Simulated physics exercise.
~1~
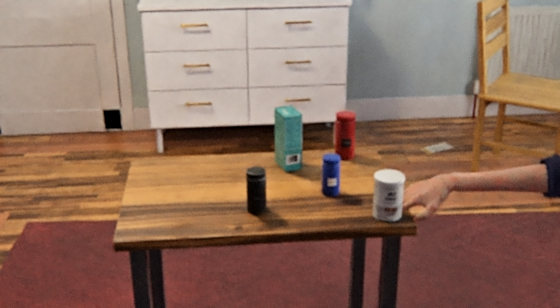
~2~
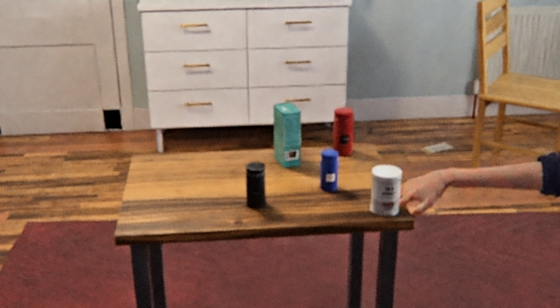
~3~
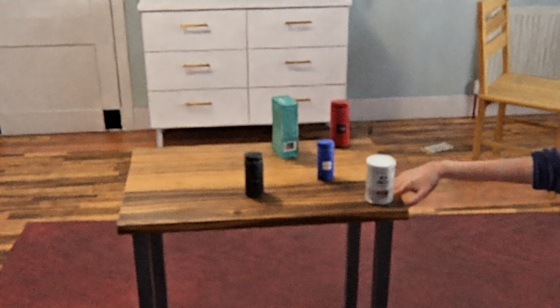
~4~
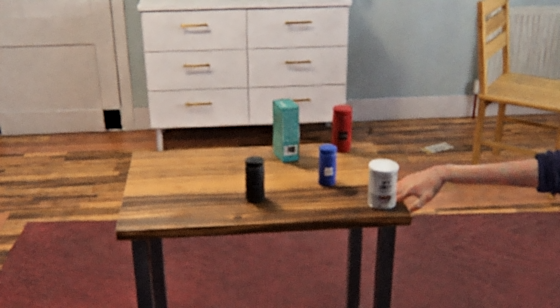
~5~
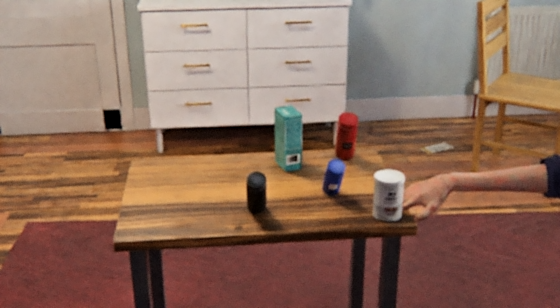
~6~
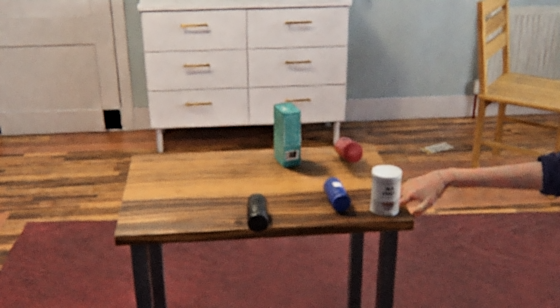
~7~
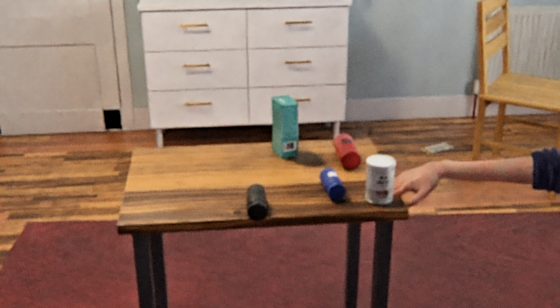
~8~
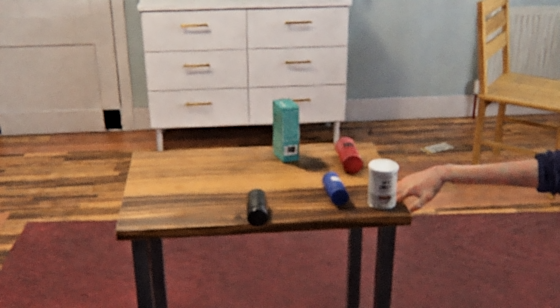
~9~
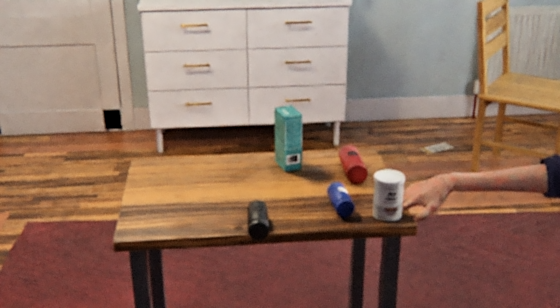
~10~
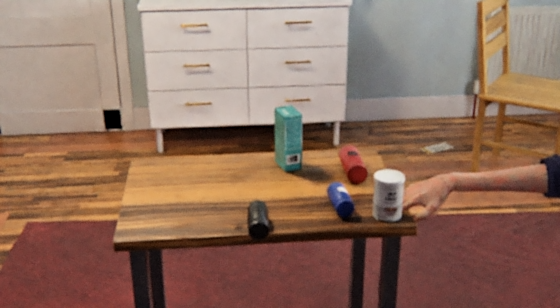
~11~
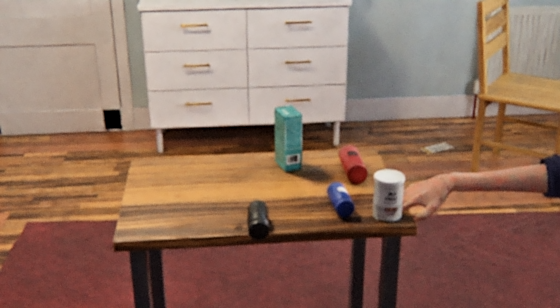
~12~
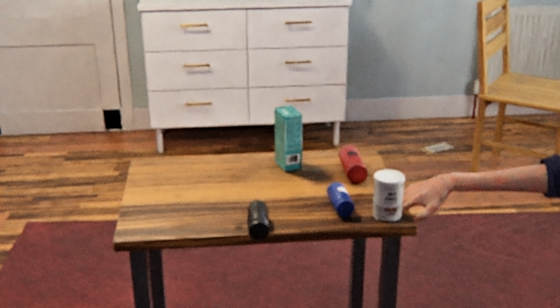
A hand at the table's right edge shifting it back and forth, the black, blue and red containers toppling, two others staying upright.
